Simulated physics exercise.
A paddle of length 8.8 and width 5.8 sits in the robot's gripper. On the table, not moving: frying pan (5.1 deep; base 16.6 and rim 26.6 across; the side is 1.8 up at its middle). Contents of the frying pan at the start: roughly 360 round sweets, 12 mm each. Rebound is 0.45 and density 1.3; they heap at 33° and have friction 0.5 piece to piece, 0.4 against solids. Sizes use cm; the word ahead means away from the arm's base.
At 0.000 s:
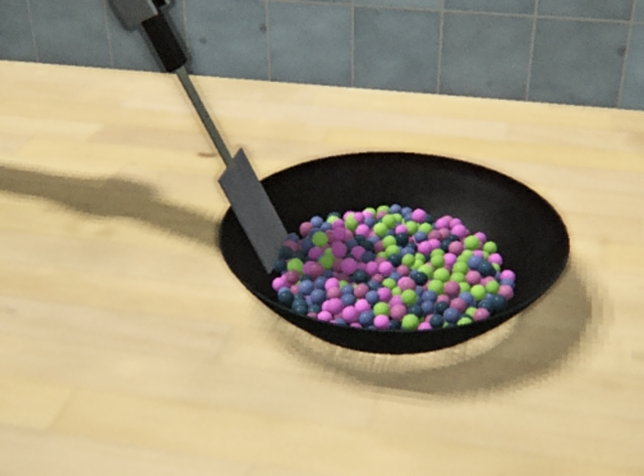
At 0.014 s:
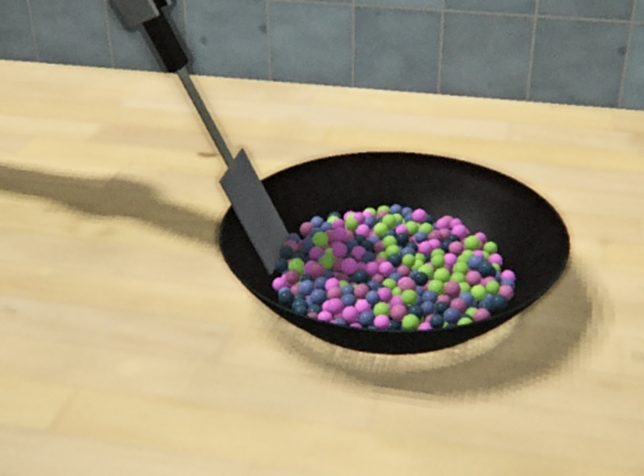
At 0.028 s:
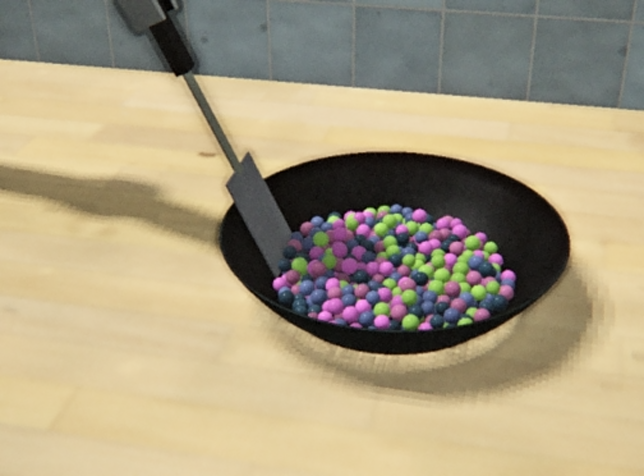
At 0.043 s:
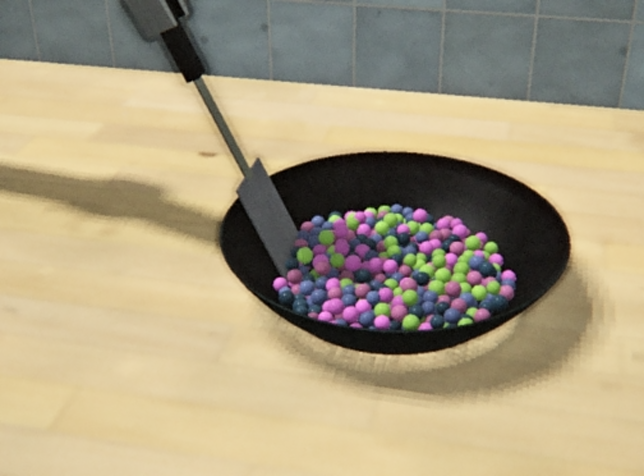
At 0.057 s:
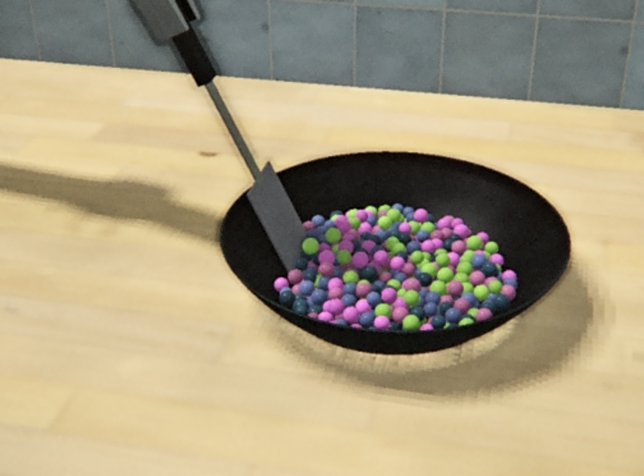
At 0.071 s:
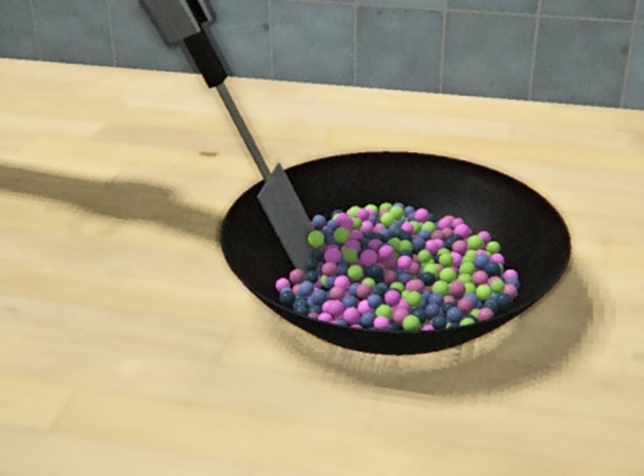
A robot arm held a flat paddle at the left side of a black frying pan of pink, green and blue balls, then slid it slowly a short way right, nudging the nearest balls.
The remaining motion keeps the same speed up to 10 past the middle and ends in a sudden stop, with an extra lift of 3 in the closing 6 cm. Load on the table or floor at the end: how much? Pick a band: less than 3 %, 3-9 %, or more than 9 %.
It falls in the band more than 9 %.
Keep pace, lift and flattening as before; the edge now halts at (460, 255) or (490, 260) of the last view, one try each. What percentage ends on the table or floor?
Try 1: Approx. 0 %; try 2: Approx. 0 %.
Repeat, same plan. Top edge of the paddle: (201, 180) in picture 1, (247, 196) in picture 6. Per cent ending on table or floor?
About 20 per cent.
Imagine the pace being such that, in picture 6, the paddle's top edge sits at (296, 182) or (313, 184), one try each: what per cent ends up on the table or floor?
First try about 25 %, second try about 25 %.
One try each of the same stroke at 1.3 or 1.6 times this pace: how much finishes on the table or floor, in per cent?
Roughly 20 percent for the first try, 20 percent for the second.
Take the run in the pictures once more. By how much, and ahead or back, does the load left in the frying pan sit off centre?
Some 3.0 cm ahead of the centre.
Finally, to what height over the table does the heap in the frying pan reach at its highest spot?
About 5.0 cm above the table.
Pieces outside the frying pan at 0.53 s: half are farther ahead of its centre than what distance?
About 20 cm.
After 0.17 s, sloping 65°, highest piece 5 above the table; 356 in the frying pan.
After 0.28 s, sloping 65°, highest piece 6 above the table; 356 in the frying pan.
After 0.53 s, sloping 65°, highest piece 6 above the table; 306 in the frying pan, 44 on the table or floor, 6 on the blade or in flight.
After 1.58 s, sloping 65°, highest piece 5 above the table; 306 in the frying pan, 50 on the table or floor.
In the end, 306 in the frying pan, 50 on the table or floor. That is 14 % on the table or floor.
